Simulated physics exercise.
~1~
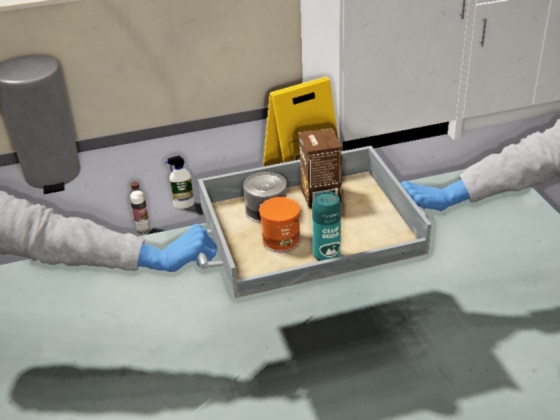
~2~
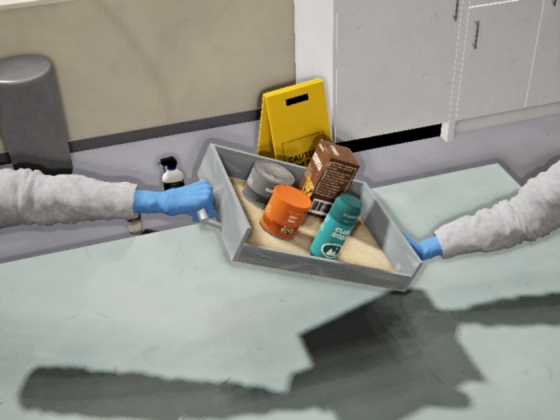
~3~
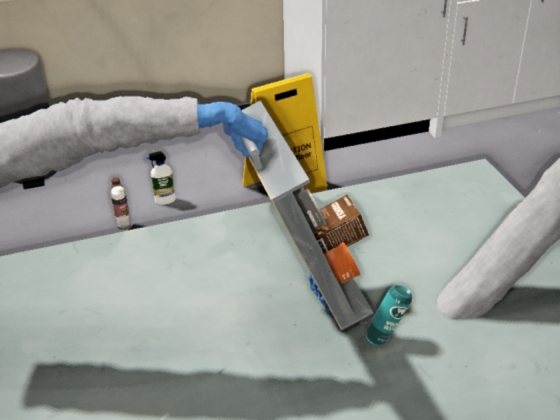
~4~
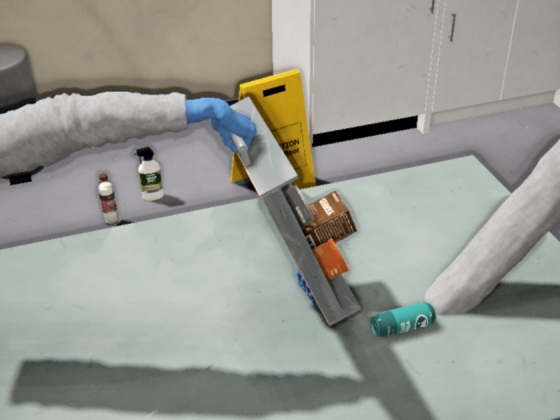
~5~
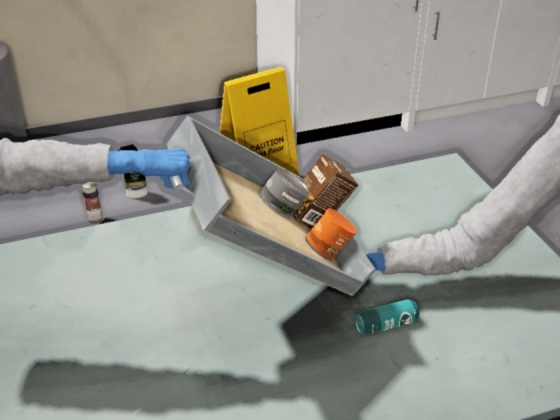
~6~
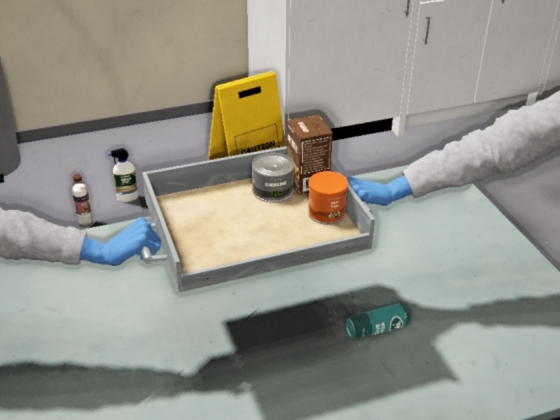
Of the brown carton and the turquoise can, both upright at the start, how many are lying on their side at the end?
One of them is lying on its side at the end, the turquoise can. The brown carton is upright in the crate.
A grey crate is tipped steeply right and levelled, leaving a turquoise can lying outside.
